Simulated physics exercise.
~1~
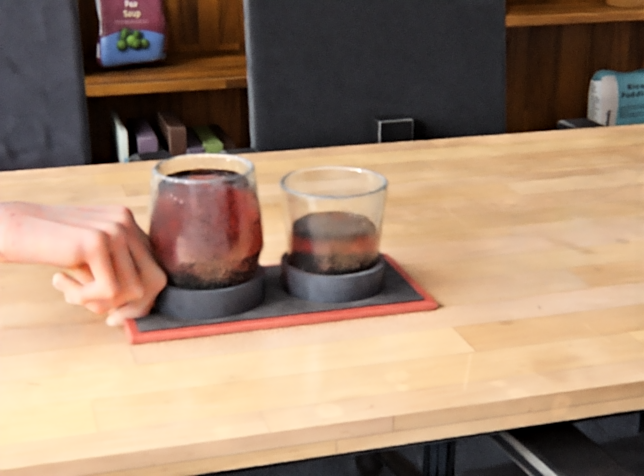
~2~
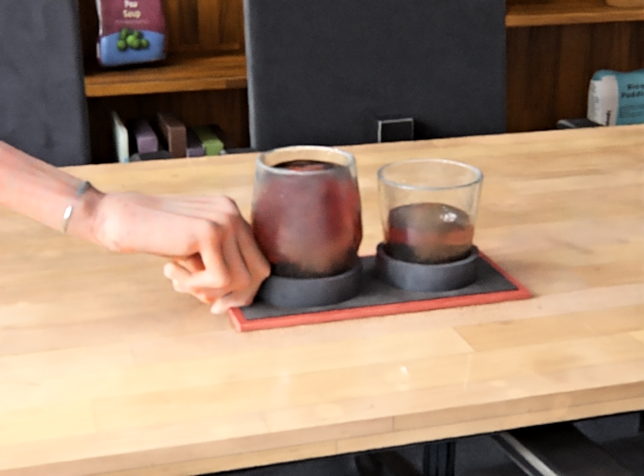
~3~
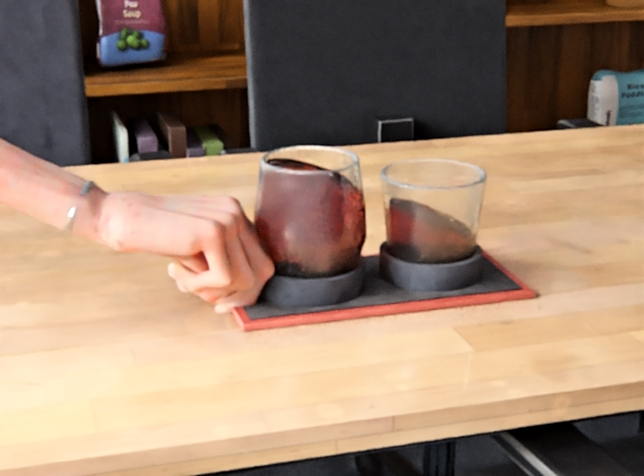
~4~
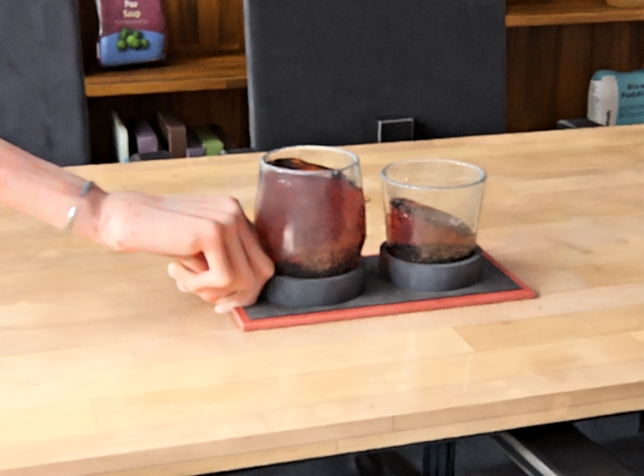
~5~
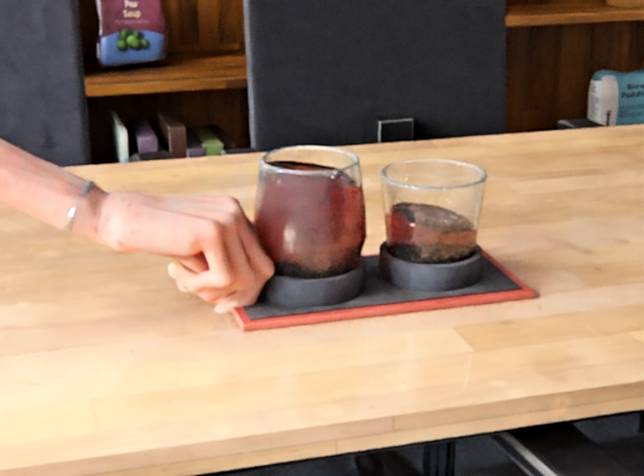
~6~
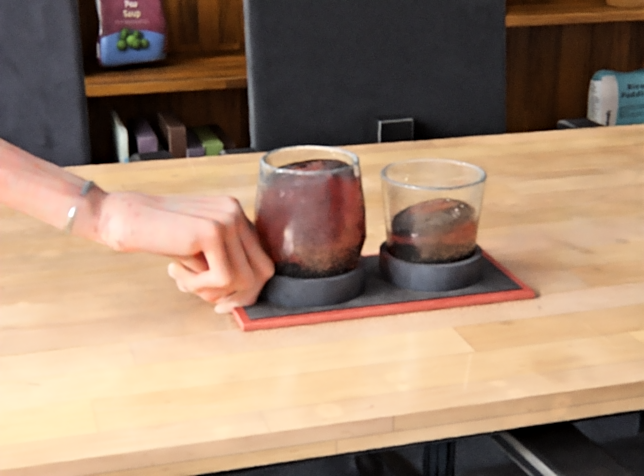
A dark tray with a red edge slides to the right across a light wooden table, a hand at its left end. It carries two open glasses of dark reddish tea set in snug round holders, a fuller, rounded stemless glass on the left and a lower-filled drinking glass on the right. The tray then stops, and the tea tilts and sloshes in both glasses. The liquid rocks on while the tray and hand stay put. At the end both glasses stand upright in their holders, tea still in each.
